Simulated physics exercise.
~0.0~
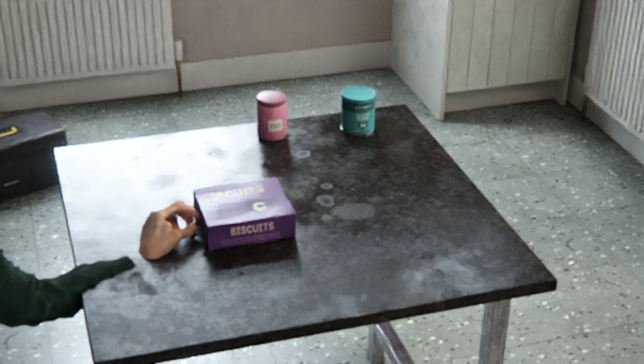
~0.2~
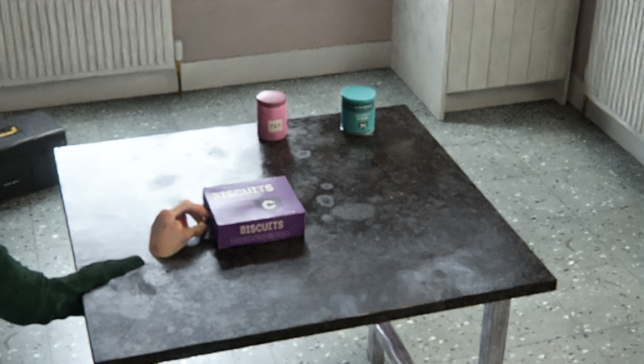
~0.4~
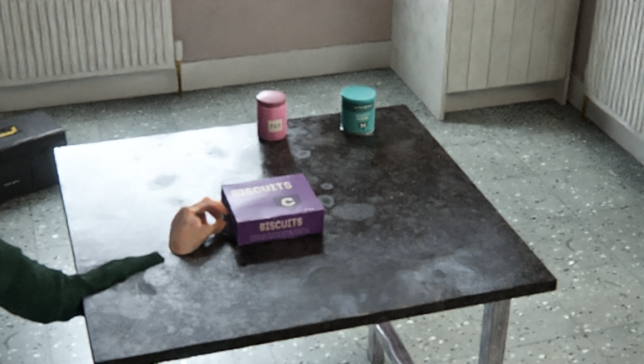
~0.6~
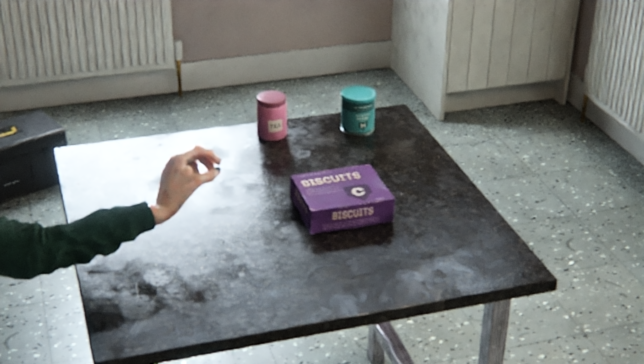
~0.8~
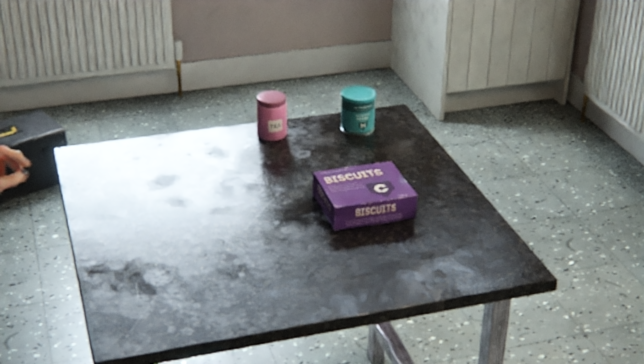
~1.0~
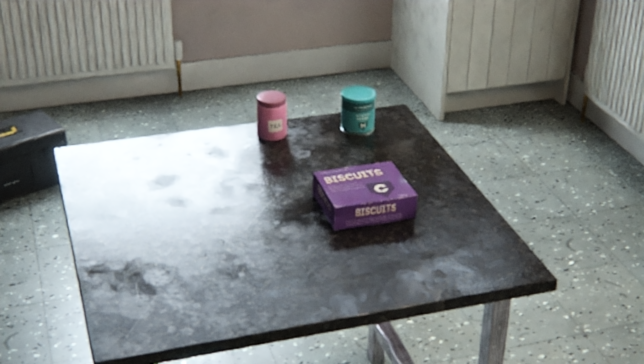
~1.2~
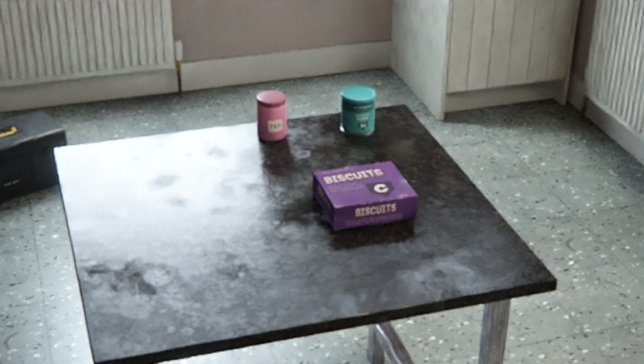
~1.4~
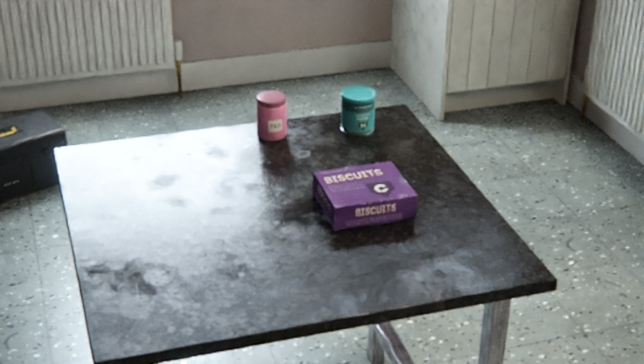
In this clip, a hand pushes a purple biscuit packet to the right along a dark table top, then lets go and draws back out of view on the left as the packet slides a little farther and comes to rest on the table, near an unmoved pink jar and turquoise tin.
